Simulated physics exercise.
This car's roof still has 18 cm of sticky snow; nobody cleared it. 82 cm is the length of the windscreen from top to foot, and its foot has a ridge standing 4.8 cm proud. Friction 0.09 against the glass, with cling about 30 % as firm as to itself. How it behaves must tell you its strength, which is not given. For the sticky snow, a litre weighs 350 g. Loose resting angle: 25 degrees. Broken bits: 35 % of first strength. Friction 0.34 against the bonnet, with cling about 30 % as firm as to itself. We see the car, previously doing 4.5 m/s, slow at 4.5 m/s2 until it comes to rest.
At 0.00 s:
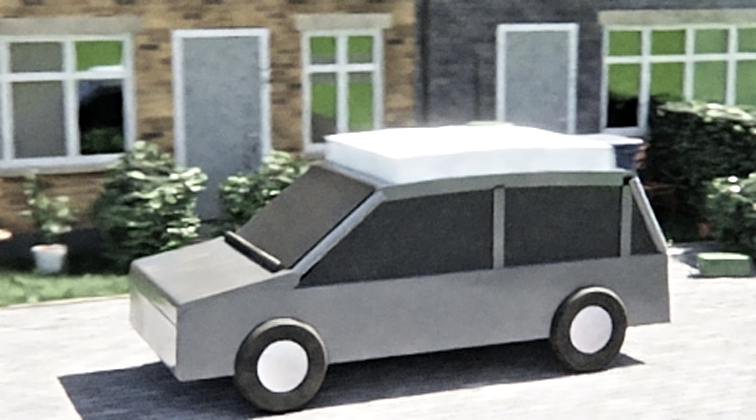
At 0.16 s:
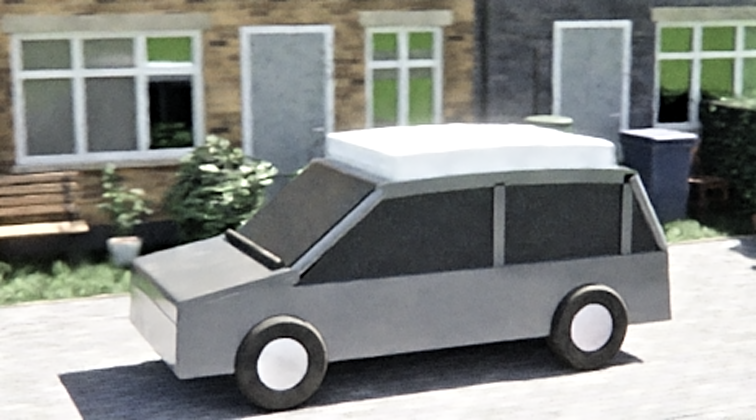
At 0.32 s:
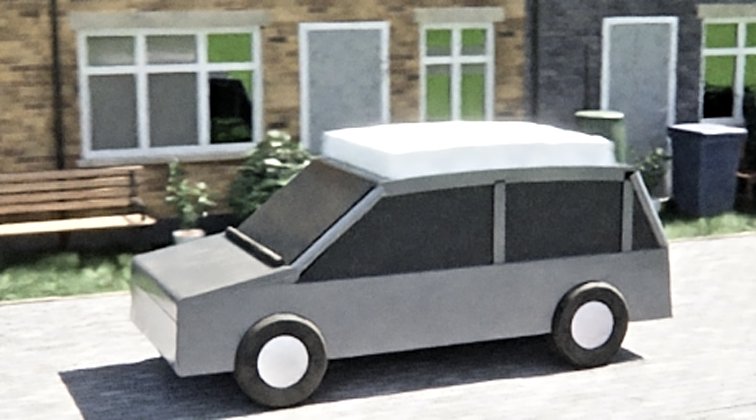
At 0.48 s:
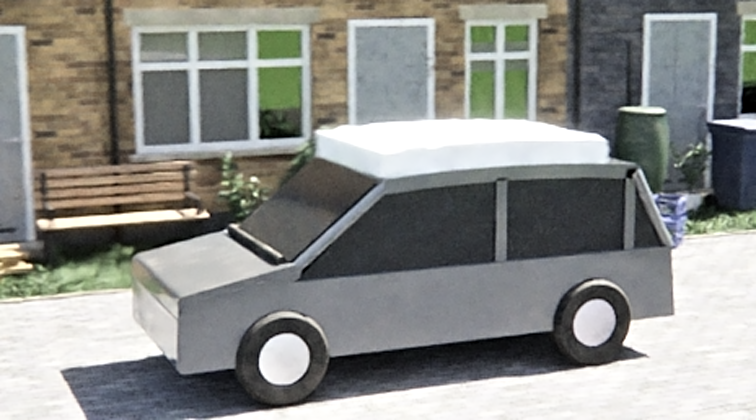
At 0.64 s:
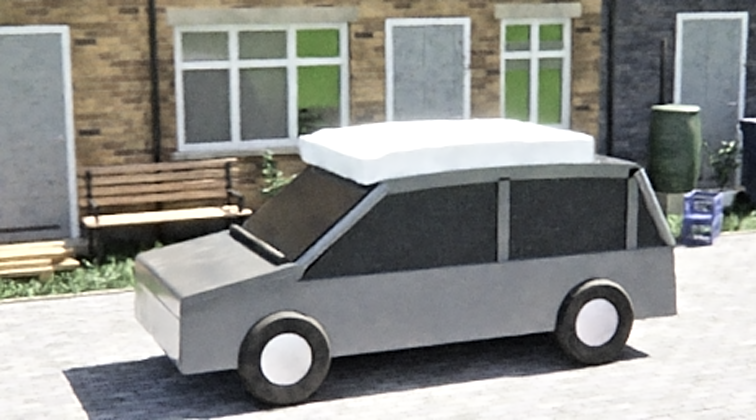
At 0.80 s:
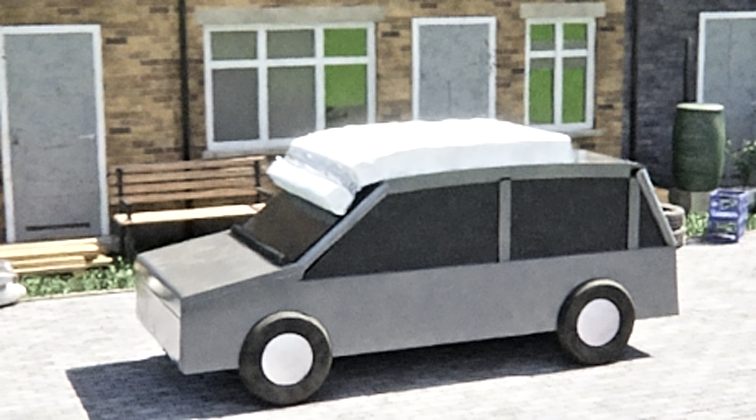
A grey car brakes as the snow on its roof slides forward onto the windscreen, cracking.
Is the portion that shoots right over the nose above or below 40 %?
Beyond 40 %.
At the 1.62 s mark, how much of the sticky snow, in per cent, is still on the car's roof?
0 %.
After 1.17 s, 38 % of the snow is on the roof, 35 % on the glass, 27 % on the bonnet and none has gone off the nose.
After 1.62 s, none of the snow is on the roof, 24 % on the glass, 55 % on the bonnet and 21 % has gone off the nose.
After 2.06 s, none of the snow is on the roof, 4 % on the glass, 43 % on the bonnet and 53 % has gone off the nose.
After 2.50 s, none of the snow is on the roof, 4 % on the glass, 19 % on the bonnet and 77 % has gone off the nose.
After 2.90 s, at the end, none of the snow is on the roof, 4 % on the glass, 13 % on the bonnet and 83 % has gone off the nose.
